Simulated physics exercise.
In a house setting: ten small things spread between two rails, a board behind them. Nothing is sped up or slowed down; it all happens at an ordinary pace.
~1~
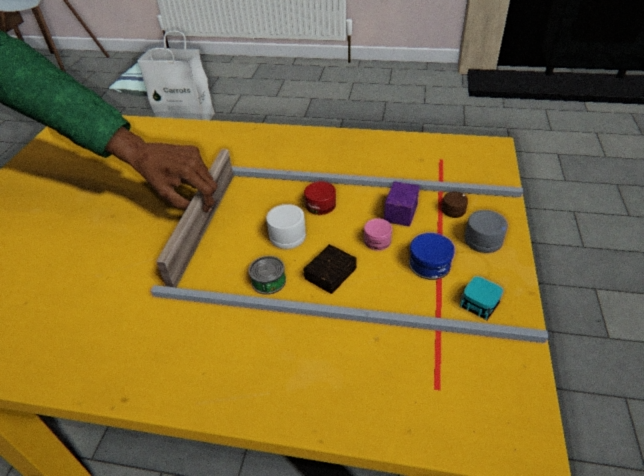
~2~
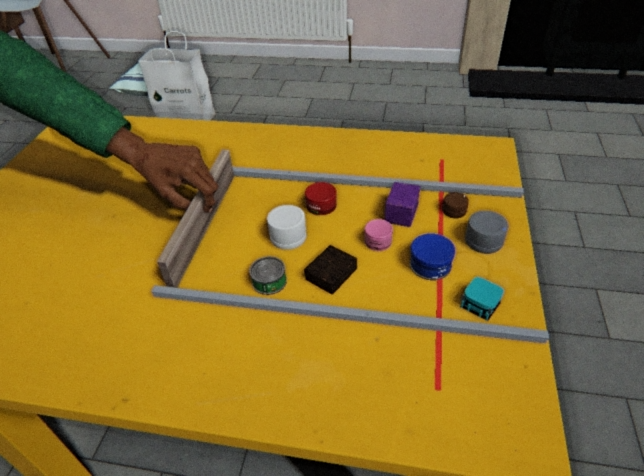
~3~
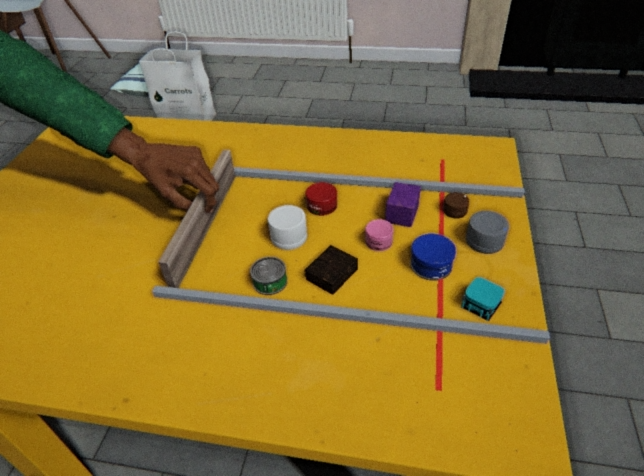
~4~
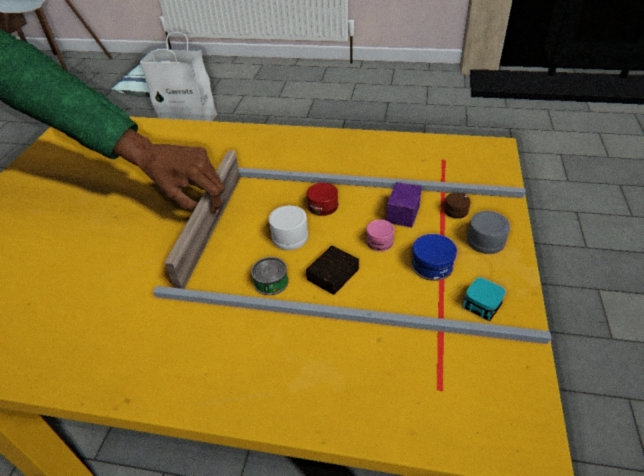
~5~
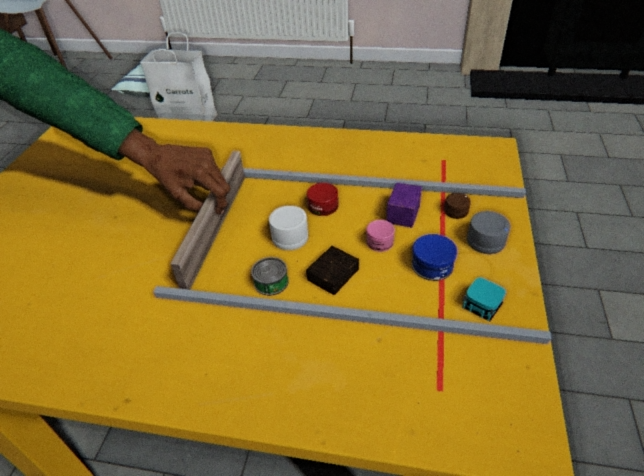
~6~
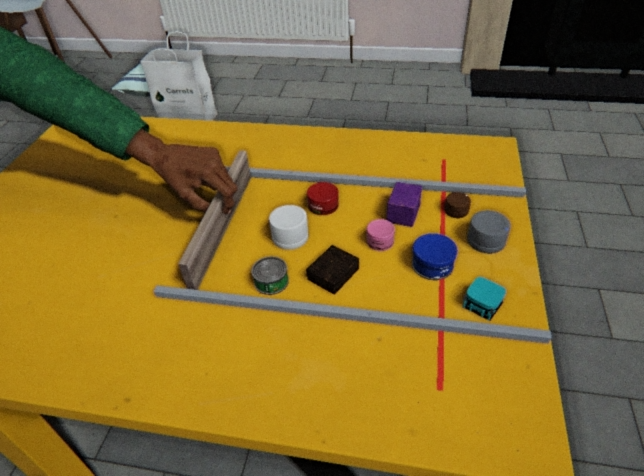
At first, a hand in a green sleeve holds a wooden board at the left end of two grey rails on a yellow table, with small tubs, tins and blocks spread between them. The hand then slides the board slightly to the right, while the objects stay where they are, the board not touching them.
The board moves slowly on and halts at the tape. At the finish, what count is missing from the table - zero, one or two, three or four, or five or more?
Missing: Zero.
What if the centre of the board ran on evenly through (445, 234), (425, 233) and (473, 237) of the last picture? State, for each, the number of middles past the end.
In order, that gives 0, then 0, then 2.
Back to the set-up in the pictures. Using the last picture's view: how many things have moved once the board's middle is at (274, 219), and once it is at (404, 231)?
2 at one spot and 8 at the other.
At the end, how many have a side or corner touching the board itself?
It touches 4.
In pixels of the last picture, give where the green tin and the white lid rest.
Roughly (461, 305), and the other roughly (463, 240).
Early on, none off yet; grey lid at rest near (488, 232); turquoise case at rest near (484, 299); brown lid at rest near (457, 205).
A while later, none off yet; grey lid at rest near (488, 232); turquoise case at rest near (484, 299); brown lid travelled about its own width near (477, 206).
Finally, the number that fall off is zero.
